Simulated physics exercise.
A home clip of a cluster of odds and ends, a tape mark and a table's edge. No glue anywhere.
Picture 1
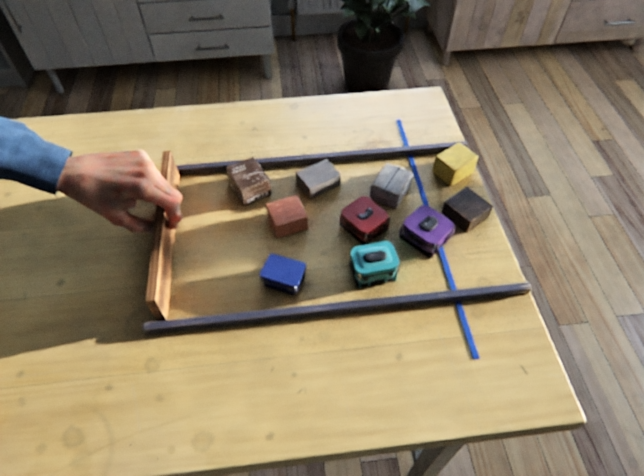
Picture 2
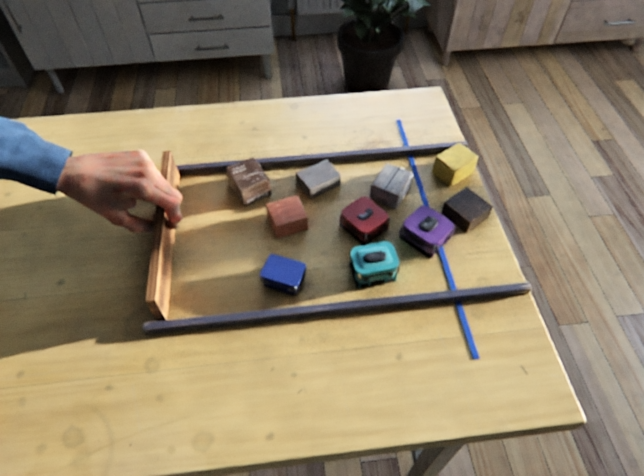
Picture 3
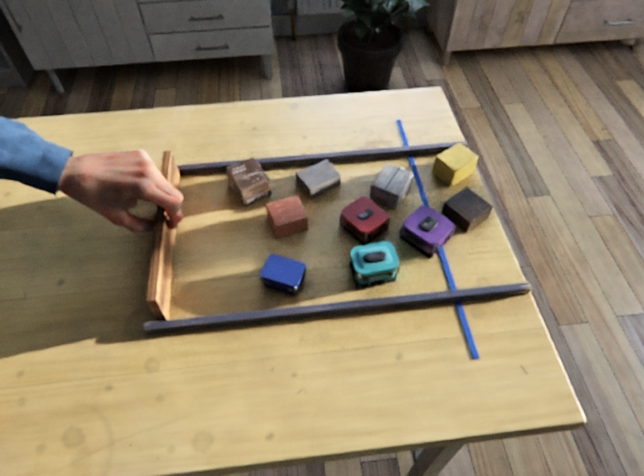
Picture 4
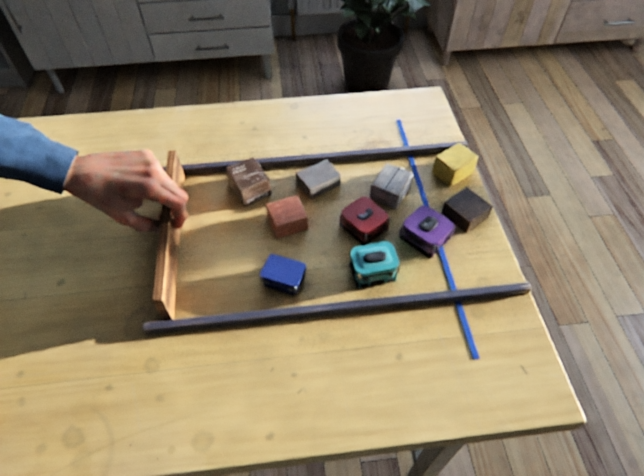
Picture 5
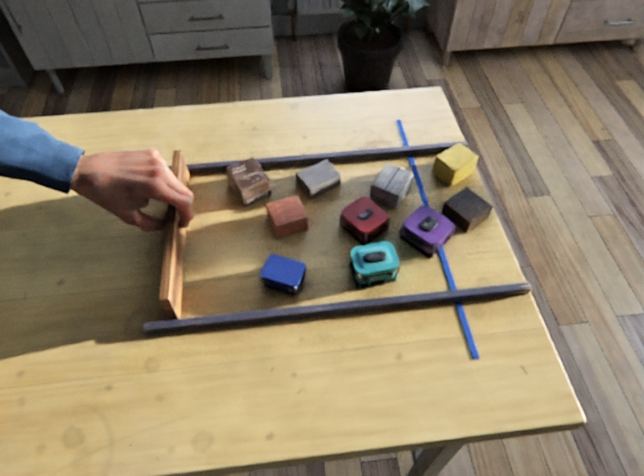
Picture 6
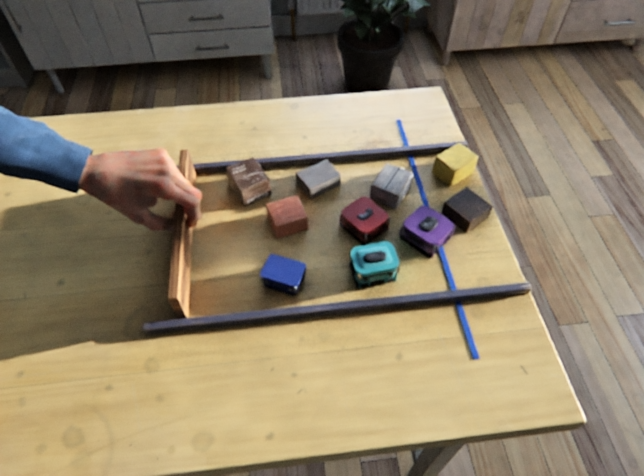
A hand slides a wooden board slightly right between two dark rails toward scattered blocks.
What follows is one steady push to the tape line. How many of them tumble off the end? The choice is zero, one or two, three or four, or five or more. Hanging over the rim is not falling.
The number that fall off is three or four.
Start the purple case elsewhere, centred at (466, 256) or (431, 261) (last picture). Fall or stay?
Place by place, it comes down; is lost.
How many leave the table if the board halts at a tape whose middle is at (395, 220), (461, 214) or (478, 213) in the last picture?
It would be 0, 7 and 7.
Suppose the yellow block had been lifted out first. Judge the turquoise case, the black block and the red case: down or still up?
The turquoise case holds on; the black block is lost; the red case holds on.
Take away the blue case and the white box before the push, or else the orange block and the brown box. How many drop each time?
Fallen: 2, and 1 in the other try.
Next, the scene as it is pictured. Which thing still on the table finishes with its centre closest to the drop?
Foremost is the white box.
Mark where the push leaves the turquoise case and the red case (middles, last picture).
The turquoise case stops around (509, 262); the red case around (482, 223).
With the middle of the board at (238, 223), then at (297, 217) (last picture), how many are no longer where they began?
At the one place 1, at the other 4.
Early on, none off yet; yellow block at rest near (455, 165); black block at rest near (467, 209); purple case at rest near (427, 231).
Finally, the number that fall off is three or four; lost, purple case, black block and yellow block.
